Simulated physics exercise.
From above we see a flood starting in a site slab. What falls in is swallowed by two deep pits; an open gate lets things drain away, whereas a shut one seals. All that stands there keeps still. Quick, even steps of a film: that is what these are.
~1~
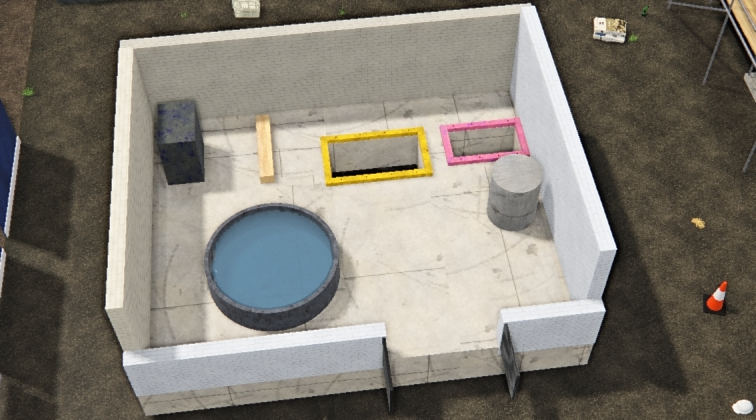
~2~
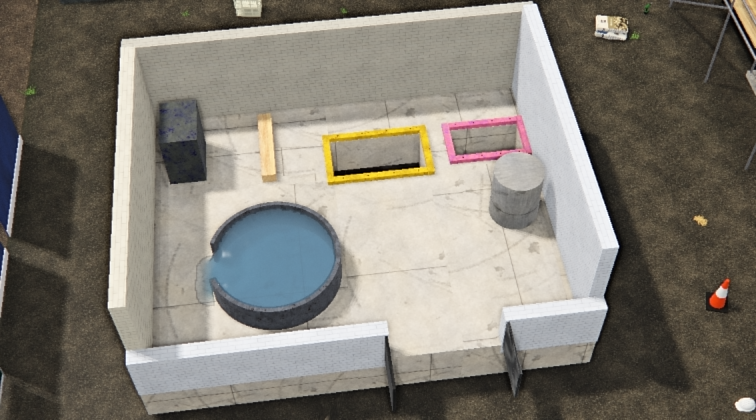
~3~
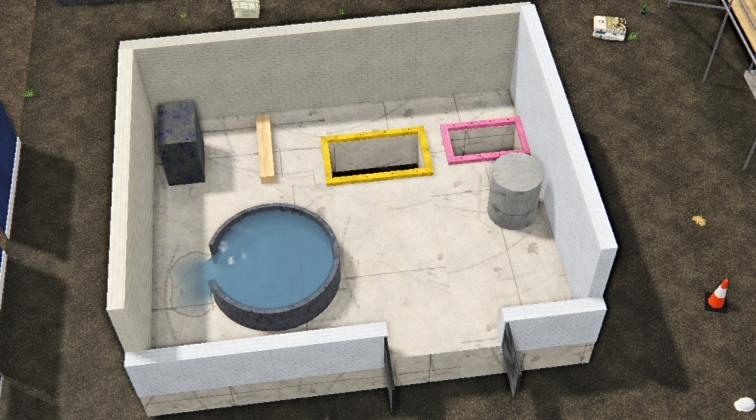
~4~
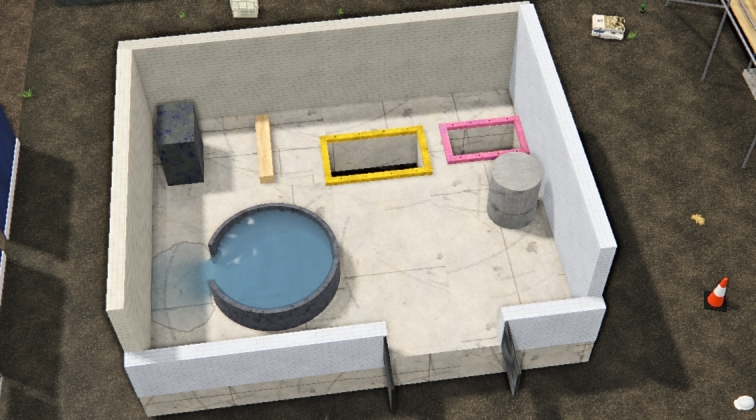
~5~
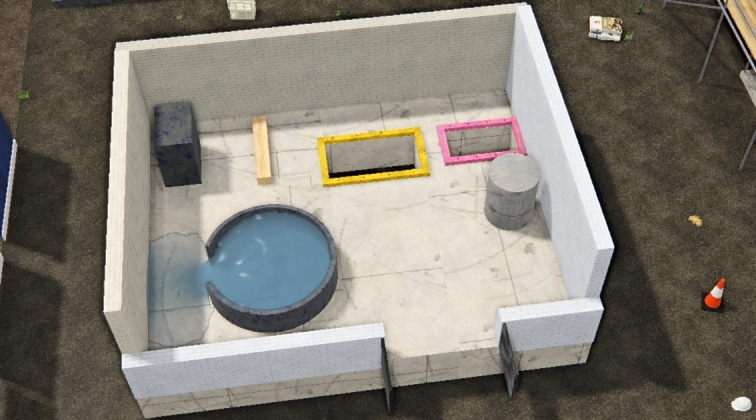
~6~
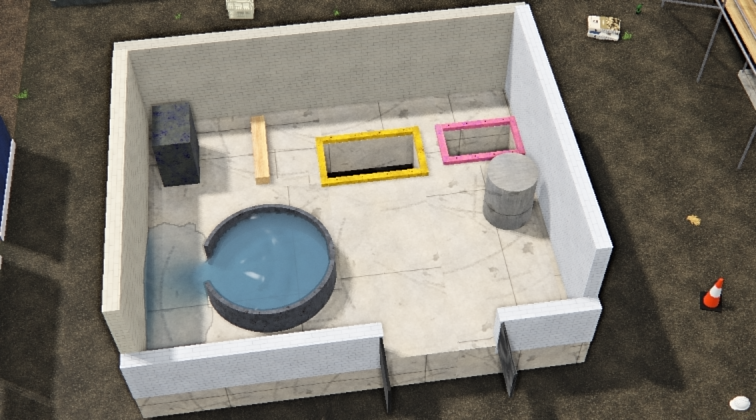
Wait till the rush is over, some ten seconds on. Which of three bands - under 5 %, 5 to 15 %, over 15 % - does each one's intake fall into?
The gate drains a share short of five per cent. The yellow pit drains a share short of five per cent. The pink pit drains a share short of five per cent.
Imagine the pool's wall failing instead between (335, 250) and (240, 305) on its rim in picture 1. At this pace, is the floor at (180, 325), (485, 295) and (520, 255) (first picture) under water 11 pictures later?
So the first one is drenched, the next drenched, and the last drenched.
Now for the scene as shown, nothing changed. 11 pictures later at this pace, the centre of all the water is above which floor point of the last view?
The balance point is around (235, 277).
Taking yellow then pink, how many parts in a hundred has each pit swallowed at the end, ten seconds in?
About 0 %, then about 0 %.
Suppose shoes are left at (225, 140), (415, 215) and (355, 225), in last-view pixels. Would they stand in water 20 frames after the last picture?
Points in order - 1: Inundated; 2: Unwetted; 3: Unwetted.
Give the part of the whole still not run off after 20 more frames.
100 % or so.
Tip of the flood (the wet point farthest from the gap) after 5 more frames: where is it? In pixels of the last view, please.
Farthest reach: (149, 173).
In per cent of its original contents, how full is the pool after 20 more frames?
It works out to roughly 52 %.
A moment on, water covers 10 % of the floor; the gate 0 %, the yellow pit 0 %, the pink pit 0 %.
Next, water covers 20 % of the floor; the gate 0 %, the yellow pit 0 %, the pink pit 0 %.
Then, water covers 35 % of the floor; the gate 0 %, the yellow pit 0 %, the pink pit 0 %.
Later, water covers 70 % of the floor; the gate 1 %, the yellow pit 0 %, the pink pit 0 %.
In the end, water covers 90 % of the floor; the gate 2 %, the yellow pit 0 %, the pink pit 0 %.
